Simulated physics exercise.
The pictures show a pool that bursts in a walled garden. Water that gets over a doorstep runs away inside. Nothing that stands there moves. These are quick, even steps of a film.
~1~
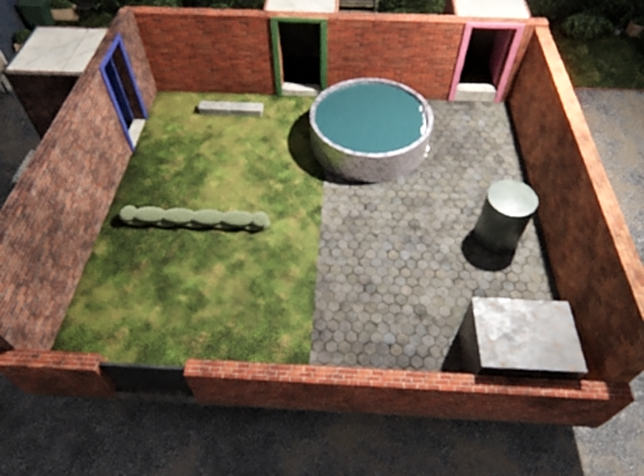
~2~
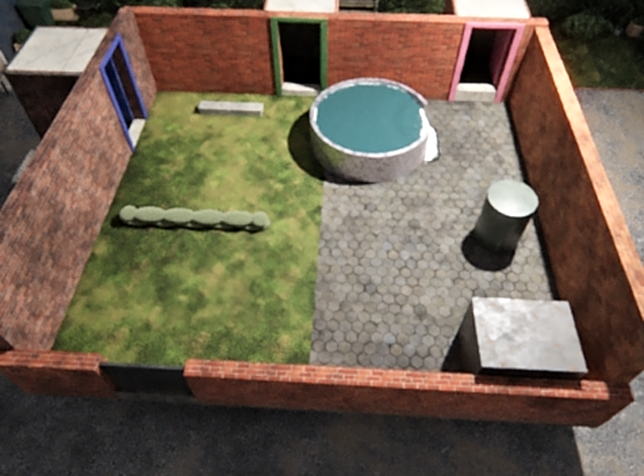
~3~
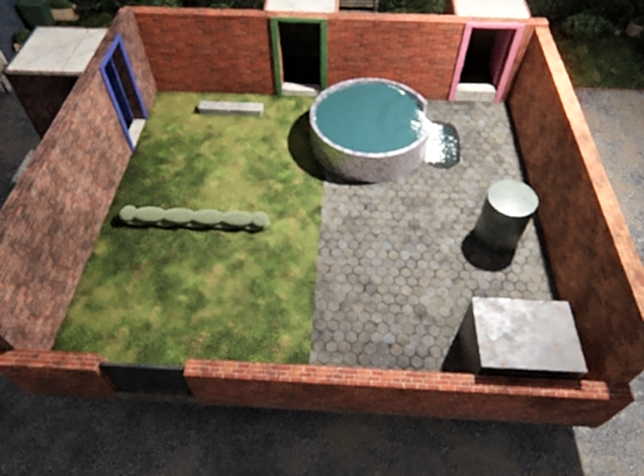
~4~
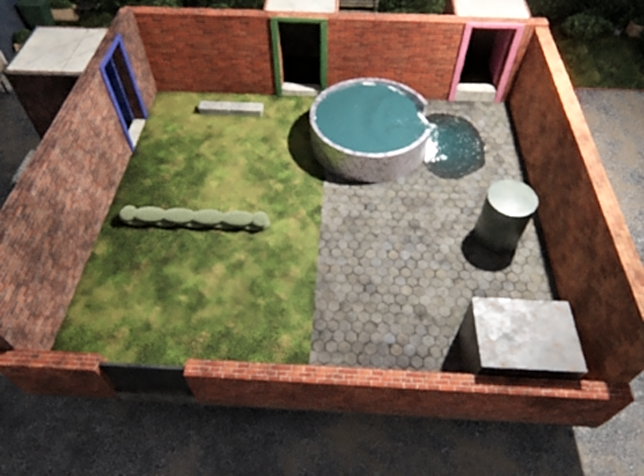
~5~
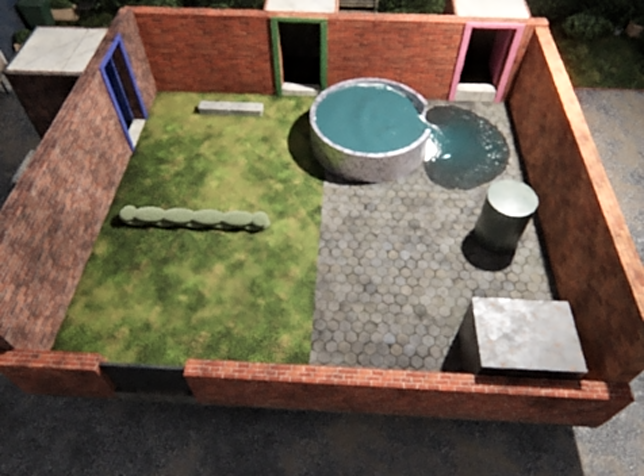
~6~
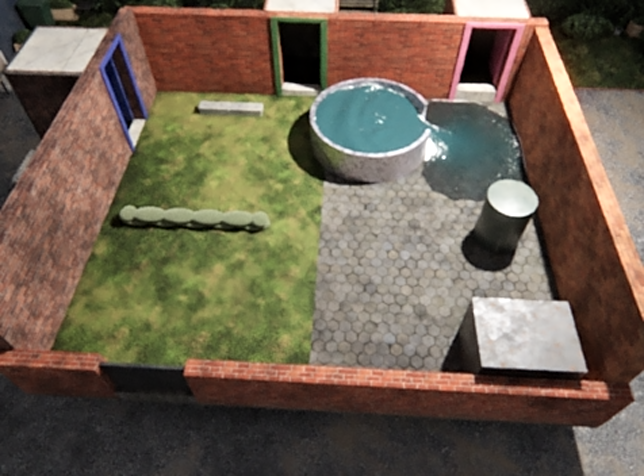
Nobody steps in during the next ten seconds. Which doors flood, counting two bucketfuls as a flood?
One by one: The green door admits no more than that; the pink door admits no more than that; the blue door admits no more than that.
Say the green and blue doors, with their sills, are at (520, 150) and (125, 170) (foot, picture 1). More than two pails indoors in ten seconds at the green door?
In short: Green floods.
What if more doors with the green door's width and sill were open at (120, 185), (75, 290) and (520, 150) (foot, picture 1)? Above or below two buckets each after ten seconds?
As listed: Lets less in, takes less, is over.
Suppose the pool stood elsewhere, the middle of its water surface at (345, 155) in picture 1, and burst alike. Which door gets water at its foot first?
That is the door marked pink.
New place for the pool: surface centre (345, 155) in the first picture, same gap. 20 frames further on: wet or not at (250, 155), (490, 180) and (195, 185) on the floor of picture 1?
In that order: No water, awash, no water.
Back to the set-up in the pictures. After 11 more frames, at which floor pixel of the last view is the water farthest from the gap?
Roughly at (559, 323).
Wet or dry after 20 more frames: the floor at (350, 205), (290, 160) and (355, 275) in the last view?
In that order: Dry, not flooded, free of water.
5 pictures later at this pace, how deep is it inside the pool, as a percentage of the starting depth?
Some 76 per cent.
A moment on, water covers 10 % of the floor; the green door not reached, the pink door wet at the sill, nothing in, the blue door not reached.
Next, water covers 15 % of the floor; the green door not reached, the pink door wet at the sill, nothing in, the blue door not reached.
Then, water covers 25 % of the floor; the green door not reached, the pink door under two buckets in, the blue door not reached.
Later, water covers 50 % of the floor; the green door wet at the sill, nothing in, the pink door under two buckets in, the blue door not reached.
In the end, water covers 80 % of the floor; the green door wet at the sill, nothing in, the pink door under two buckets in, the blue door not reached.
